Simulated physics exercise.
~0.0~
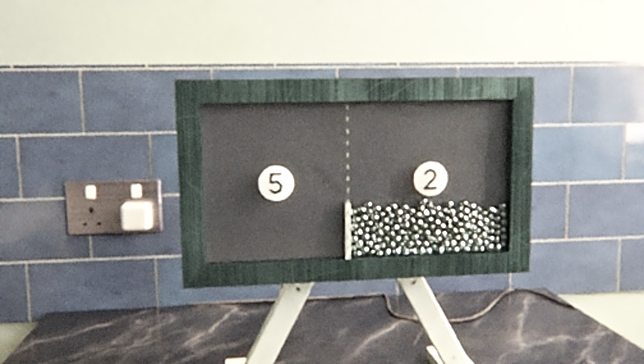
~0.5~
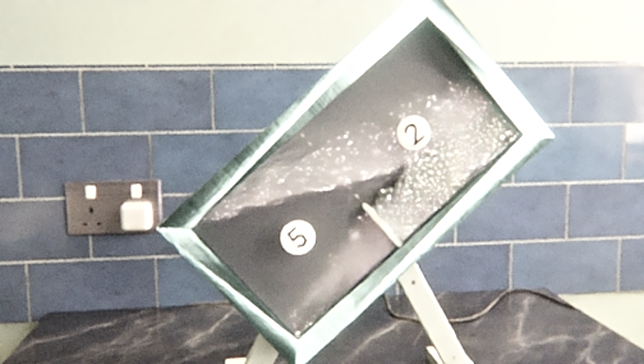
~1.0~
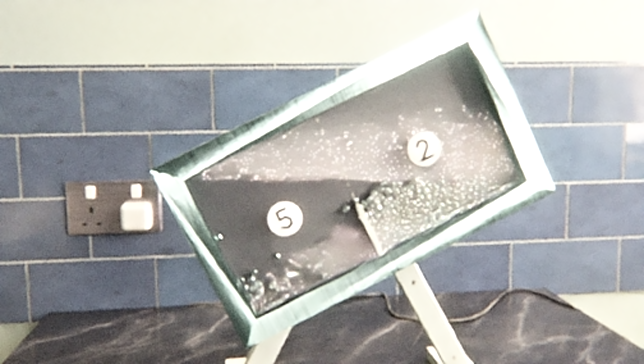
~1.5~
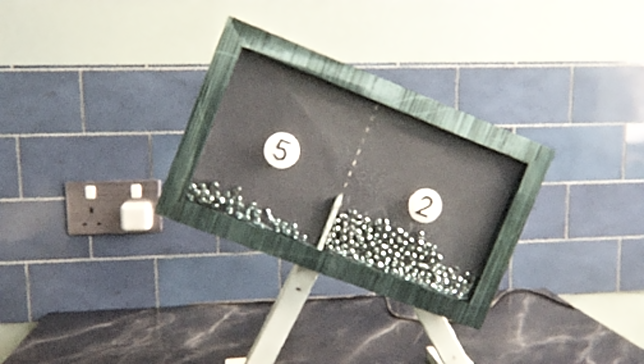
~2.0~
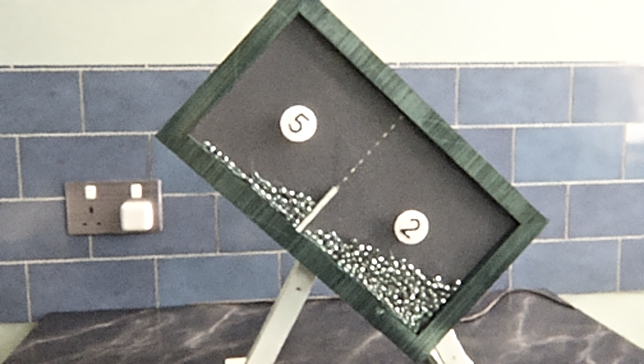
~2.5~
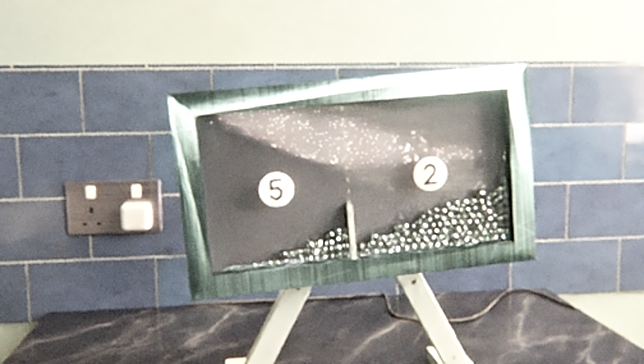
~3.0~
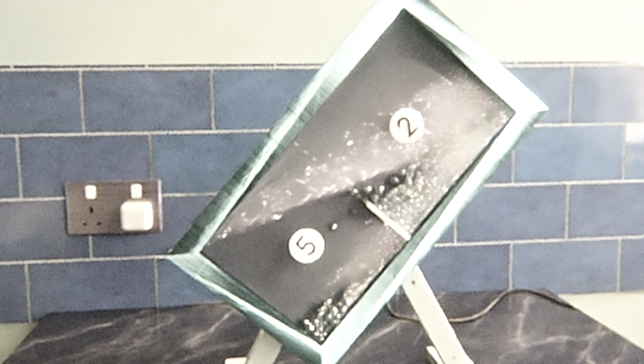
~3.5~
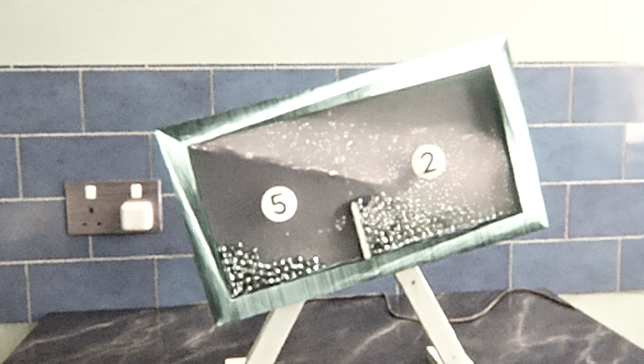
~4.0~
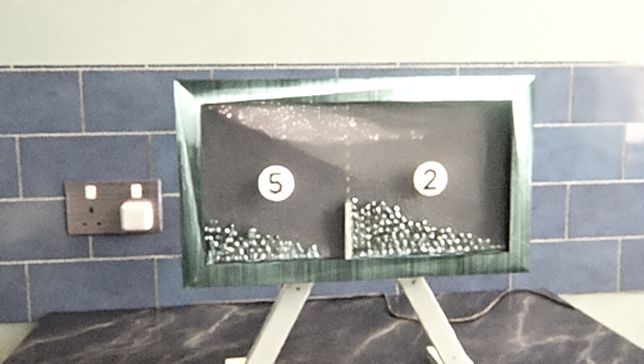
The clip shows a green-framed box of small steel balls, all right of a low divider, tilting anticlockwise, then clockwise, then anticlockwise again before returning level, with some balls now resting in the left section and most still in the right.
